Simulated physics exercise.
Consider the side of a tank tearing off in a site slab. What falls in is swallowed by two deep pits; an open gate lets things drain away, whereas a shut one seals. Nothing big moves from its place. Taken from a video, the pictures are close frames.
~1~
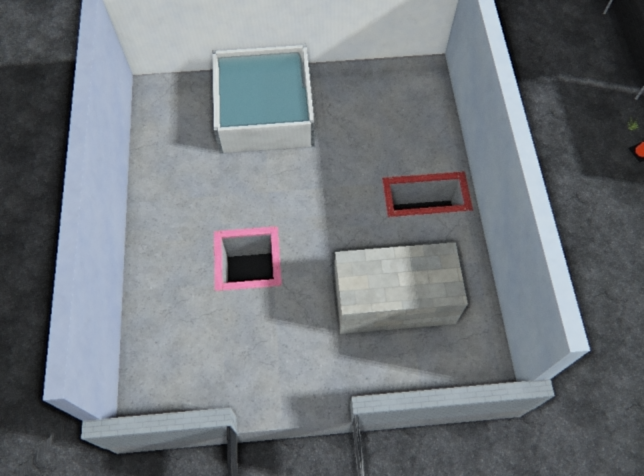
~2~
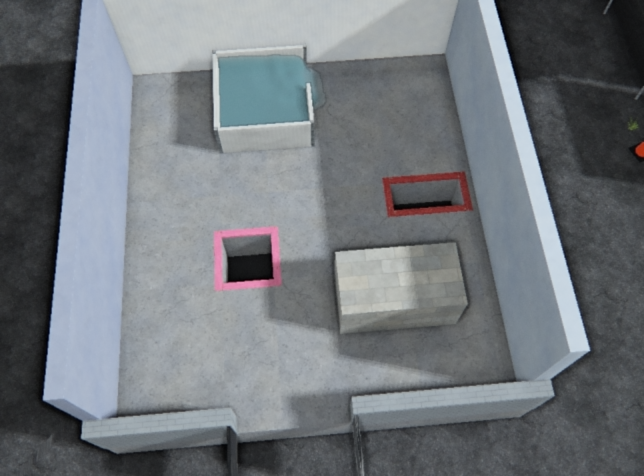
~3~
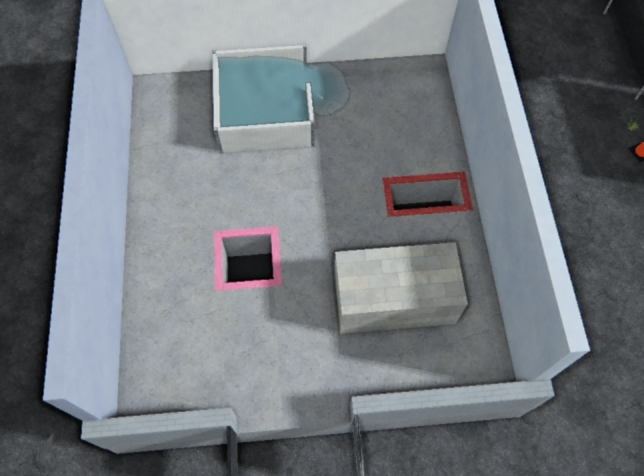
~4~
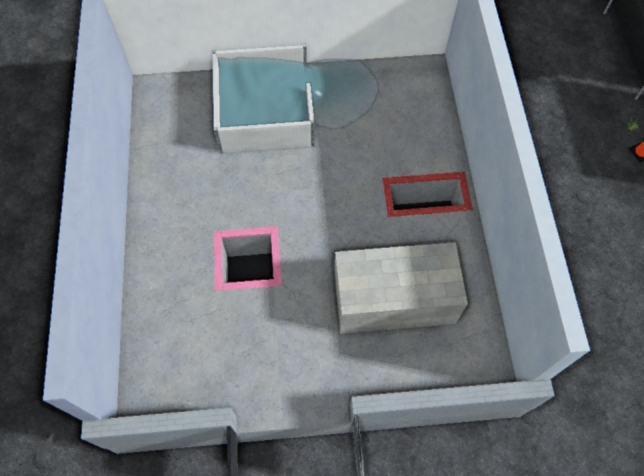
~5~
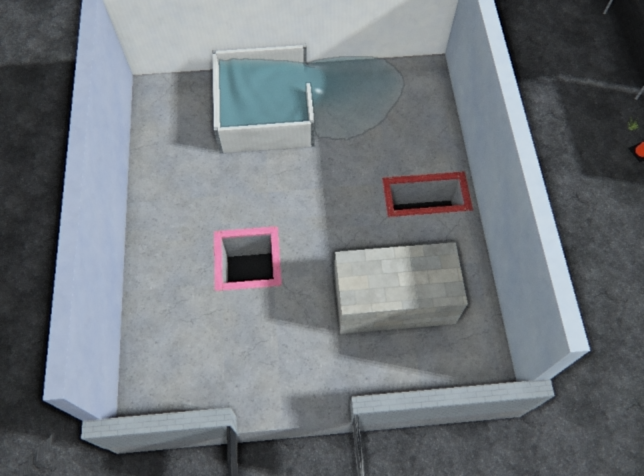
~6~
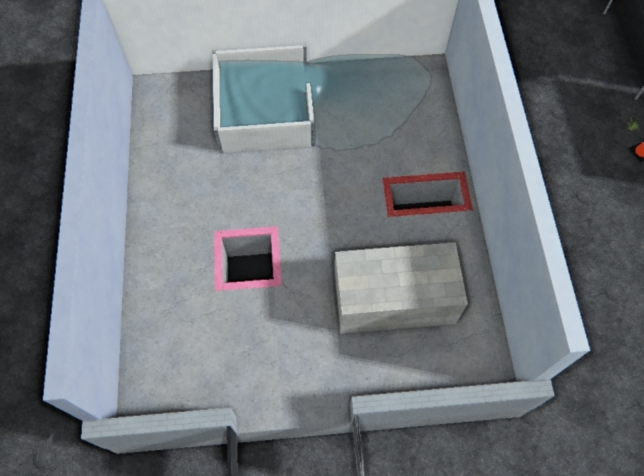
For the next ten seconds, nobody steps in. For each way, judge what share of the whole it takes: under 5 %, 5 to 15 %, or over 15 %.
Outcome: The gate will get a thin slice beneath five per cent, the pink pit will get a thin slice beneath five per cent, the red pit will get a big slice beyond fifteen per cent.
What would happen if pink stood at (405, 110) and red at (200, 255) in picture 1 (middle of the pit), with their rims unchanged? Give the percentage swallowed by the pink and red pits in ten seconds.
Pink share 50%, red share 2%.
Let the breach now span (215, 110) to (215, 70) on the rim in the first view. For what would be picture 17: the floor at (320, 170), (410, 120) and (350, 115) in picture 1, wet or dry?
Unsoaked, then unsoaked, then unsoaked.
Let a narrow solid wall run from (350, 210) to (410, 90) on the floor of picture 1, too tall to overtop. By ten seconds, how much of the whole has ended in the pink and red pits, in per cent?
The pink pit gets 10 per cent, the red pit 30 per cent.
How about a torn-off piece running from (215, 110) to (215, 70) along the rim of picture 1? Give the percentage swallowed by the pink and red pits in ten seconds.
In percent: Pink 12, red 2.
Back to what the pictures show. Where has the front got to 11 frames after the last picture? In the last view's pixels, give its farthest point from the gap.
Close to (474, 224).
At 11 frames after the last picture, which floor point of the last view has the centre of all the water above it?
The water's middle lies around (327, 106).
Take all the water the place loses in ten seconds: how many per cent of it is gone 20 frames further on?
Log: Around 25 %, estimated.
A moment on, water covers 15 % of the floor; the gate 0 %, the pink pit 0 %, the red pit 0 %.
Next, water covers 15 % of the floor; the gate 0 %, the pink pit 0 %, the red pit 1 %.
Then, water covers 20 % of the floor; the gate 0 %, the pink pit 0 %, the red pit 15 %.
Later, water covers 30 % of the floor; the gate 0 %, the pink pit 0 %, the red pit 36 %.
In the end, water covers 35 % of the floor; the gate 0 %, the pink pit 1 %, the red pit 53 %.
